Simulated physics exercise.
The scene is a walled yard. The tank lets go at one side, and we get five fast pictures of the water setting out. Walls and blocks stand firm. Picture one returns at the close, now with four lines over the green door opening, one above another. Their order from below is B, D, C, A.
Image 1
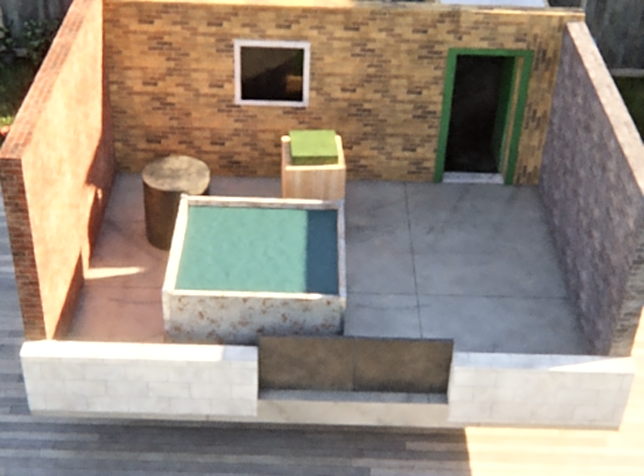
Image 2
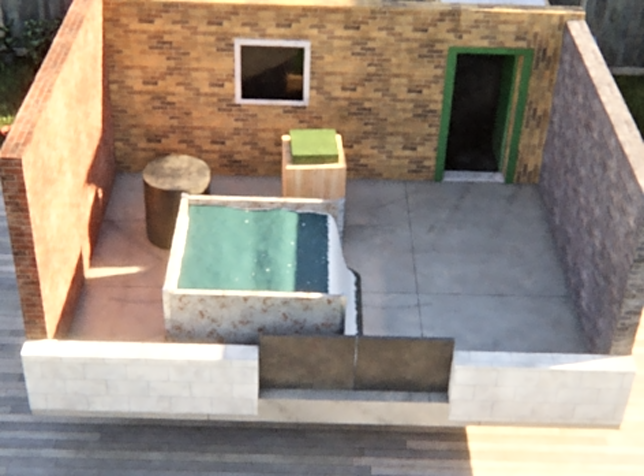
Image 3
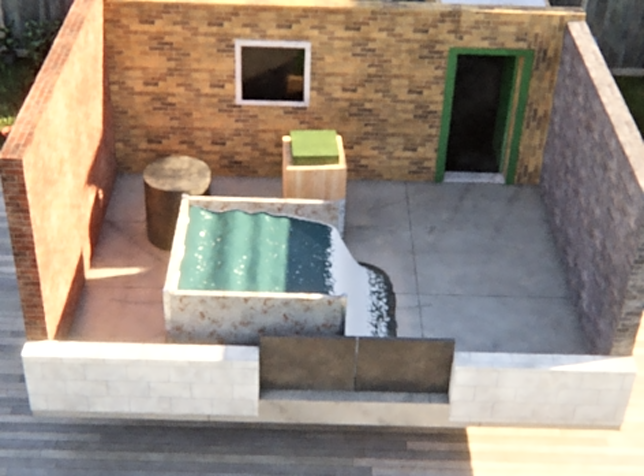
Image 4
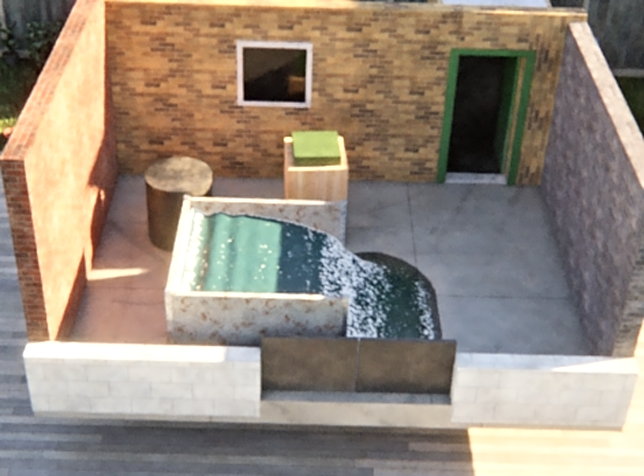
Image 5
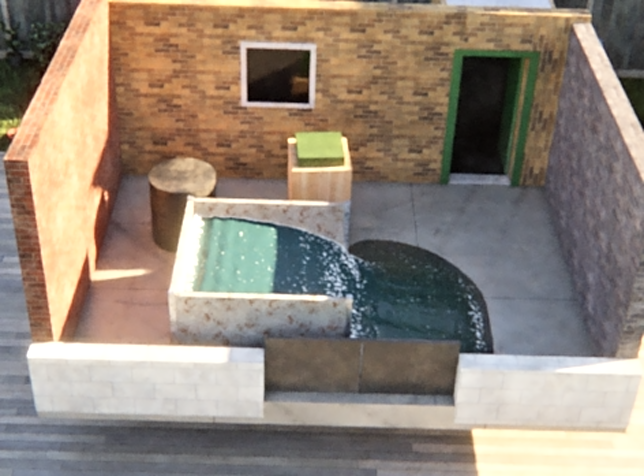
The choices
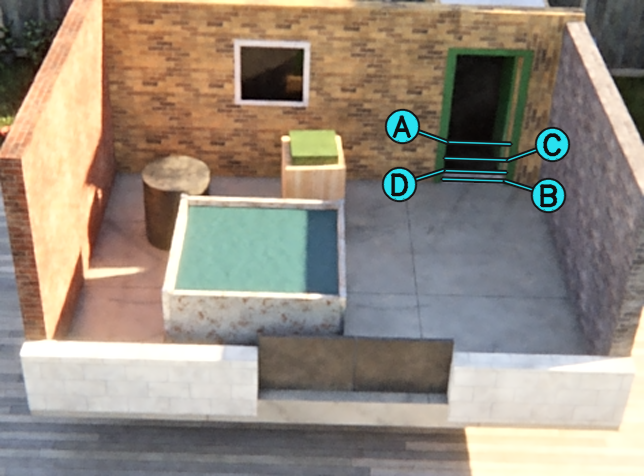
A walled yard held a stone tank of still green water, then its right side opened and the water poured out in a foamy rush, spreading rightward across the grey floor behind the shut gate.
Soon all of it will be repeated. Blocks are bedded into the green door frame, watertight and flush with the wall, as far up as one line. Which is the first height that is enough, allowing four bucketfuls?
The limit is C.
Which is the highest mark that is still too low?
D it is.
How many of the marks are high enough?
Two of the four.
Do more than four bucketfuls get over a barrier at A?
No, not at all.
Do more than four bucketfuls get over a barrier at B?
Yes, it does.
On the marked copy, A at (478, 143); B at (473, 180); C at (476, 159); D at (474, 171); from the bottom up B, D, C, A.
With A, nothing gets over.
With B, dozens of bucketfuls pour in.
With C, a splash gets over, under a bucket.
With D, some 15 bucketfuls get in.
